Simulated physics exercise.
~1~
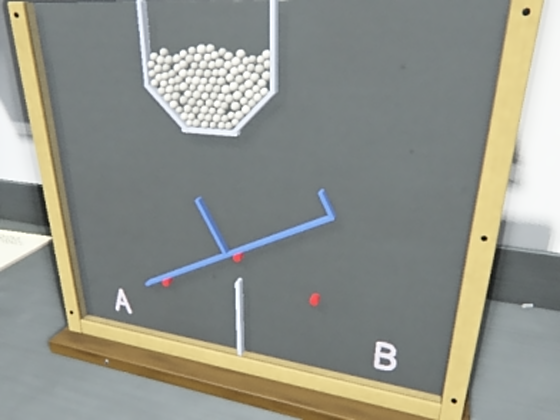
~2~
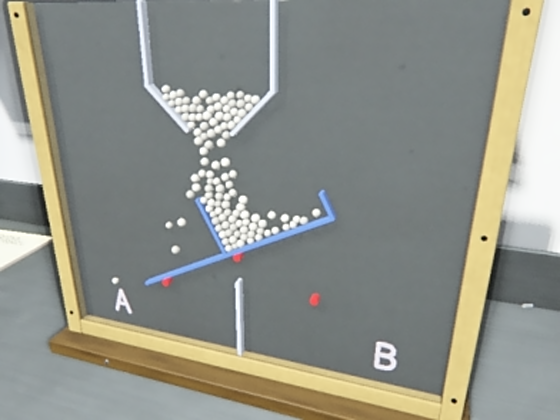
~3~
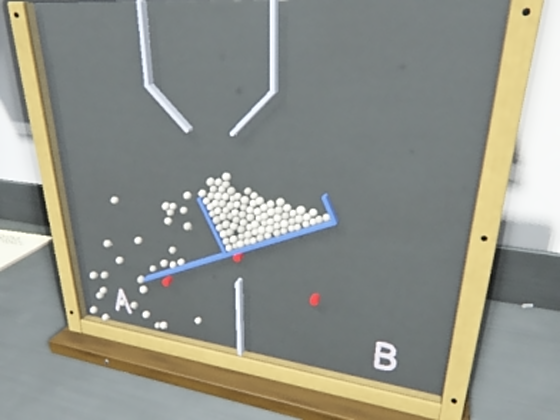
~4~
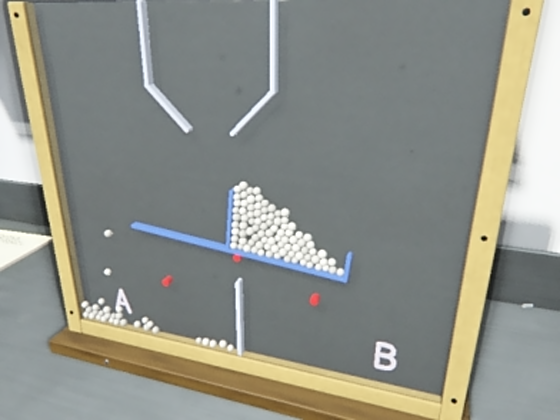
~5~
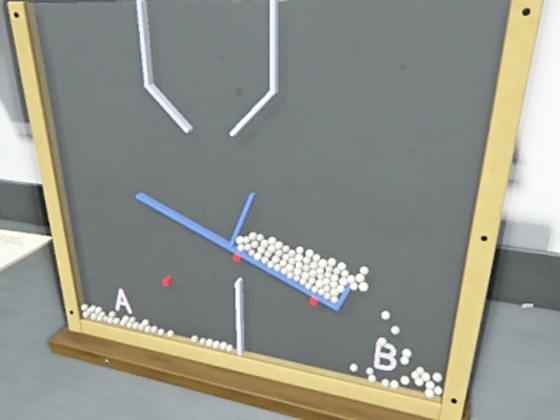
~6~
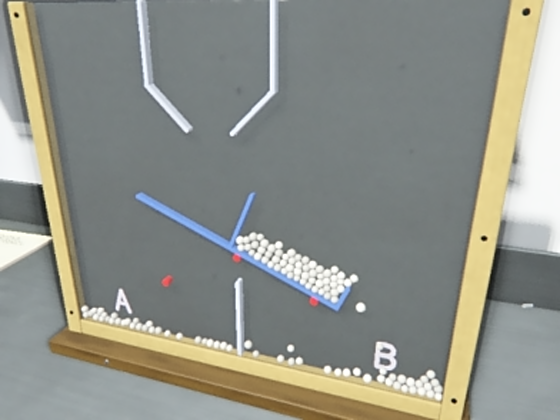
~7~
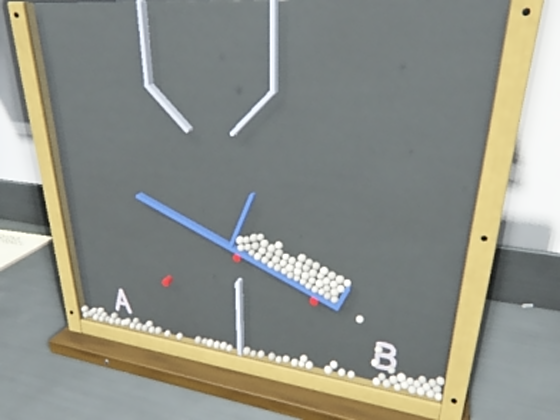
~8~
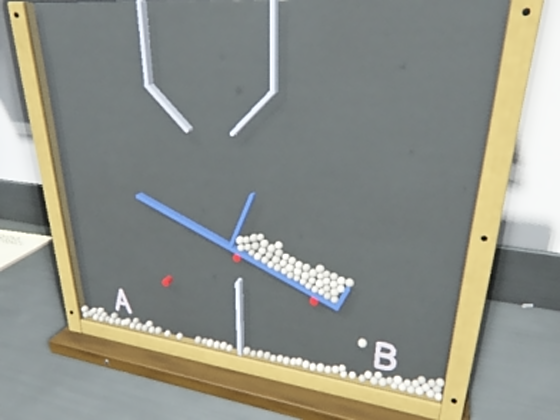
To begin with, small white balls fill a hopper above a blue tray that slopes down to the left on an upright dark board. The hopper opens, and the balls pour down, piling up between the tray's upright divider and its raised right end. Some spill over the divider and roll off to the left, scattering into bin A. The loaded tray then tips down to the right until it rests against a red pin, spilling balls over its right end into bin B. Finally the spill thins to a last falling ball, with balls spread along both bins and many still held on the tilted tray.
